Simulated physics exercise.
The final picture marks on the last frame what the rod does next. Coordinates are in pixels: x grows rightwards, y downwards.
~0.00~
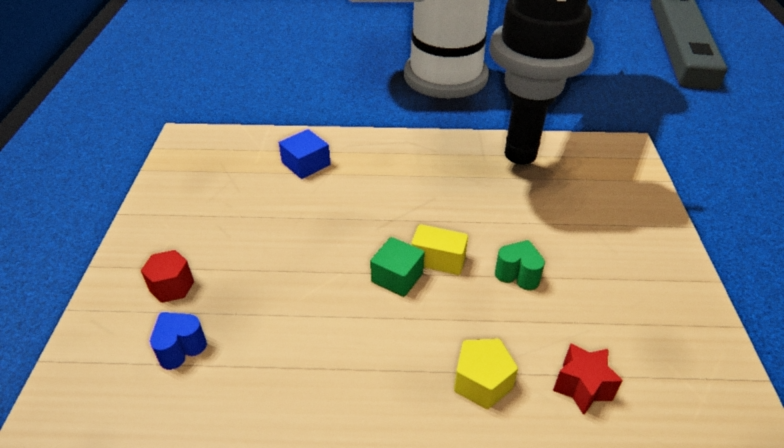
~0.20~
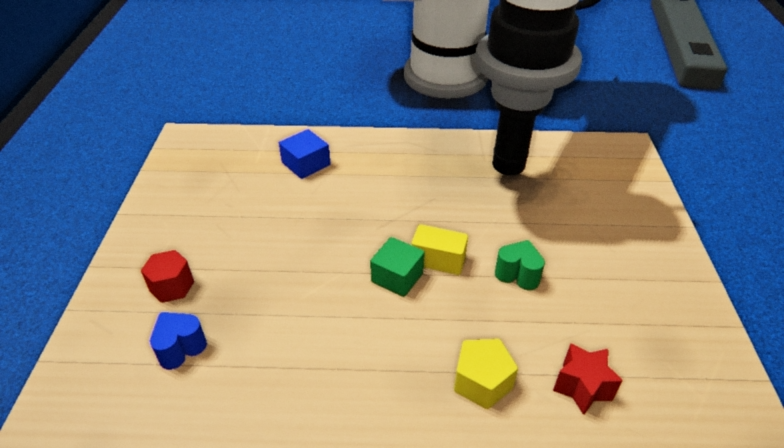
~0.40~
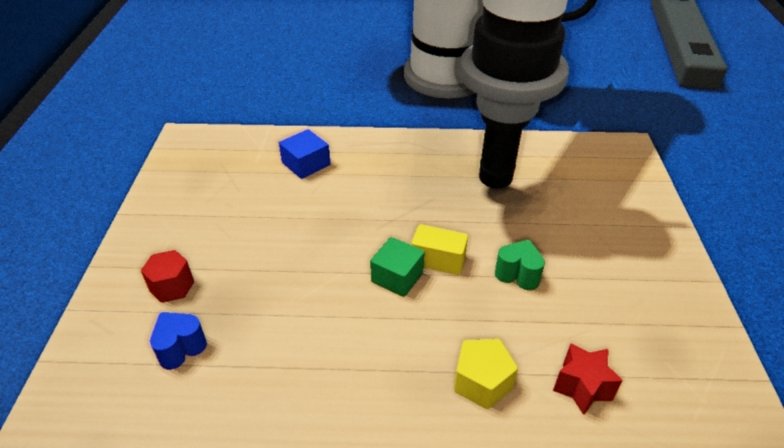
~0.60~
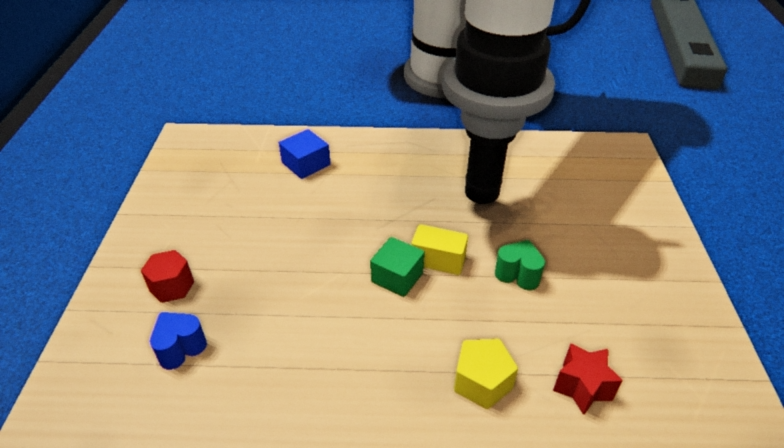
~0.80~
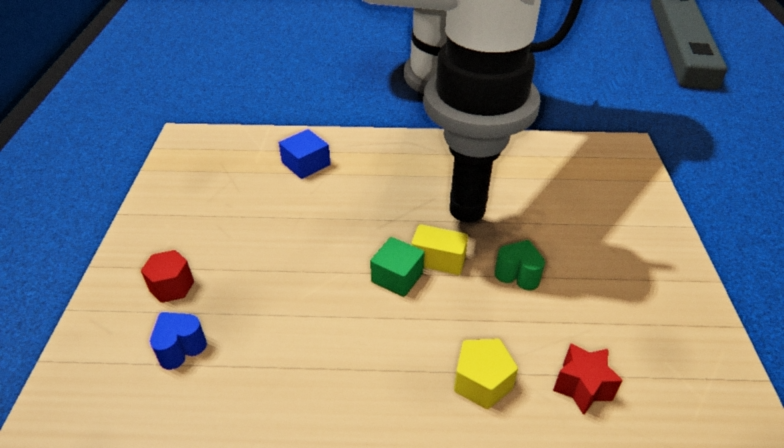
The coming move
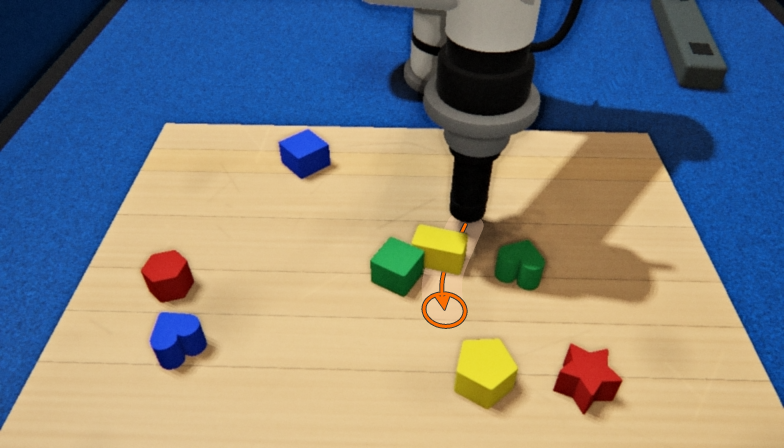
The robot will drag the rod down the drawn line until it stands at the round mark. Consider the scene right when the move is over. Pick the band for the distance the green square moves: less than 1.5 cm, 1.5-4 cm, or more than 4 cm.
Between 1.5 and 4 cm.
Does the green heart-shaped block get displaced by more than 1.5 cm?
Answer: No.
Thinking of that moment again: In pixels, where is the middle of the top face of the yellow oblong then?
By then it is at (408, 284).
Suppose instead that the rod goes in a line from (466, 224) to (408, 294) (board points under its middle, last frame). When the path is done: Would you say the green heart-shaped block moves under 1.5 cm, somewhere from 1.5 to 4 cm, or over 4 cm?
Shift: Under 1.5 cm.
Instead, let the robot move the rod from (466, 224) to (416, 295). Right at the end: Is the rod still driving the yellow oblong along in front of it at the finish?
Yes, that is how it ends up.
The line goes from (466, 224) over (454, 249) and (443, 277) to (445, 310).
On the path given first. One third of the way, rod at (455, 237); green square at (394, 257); yellow oblong at (434, 246), turned 25° clockwise.
Two thirds of the way, rod at (444, 265); green square at (372, 268), turned 35° clockwise; yellow oblong at (415, 273), turned 50° clockwise.
At the end, rod at (446, 297); green square at (368, 270), turned 50° clockwise; yellow oblong at (408, 284), turned 65° clockwise; green heart-shaped block unmoved.
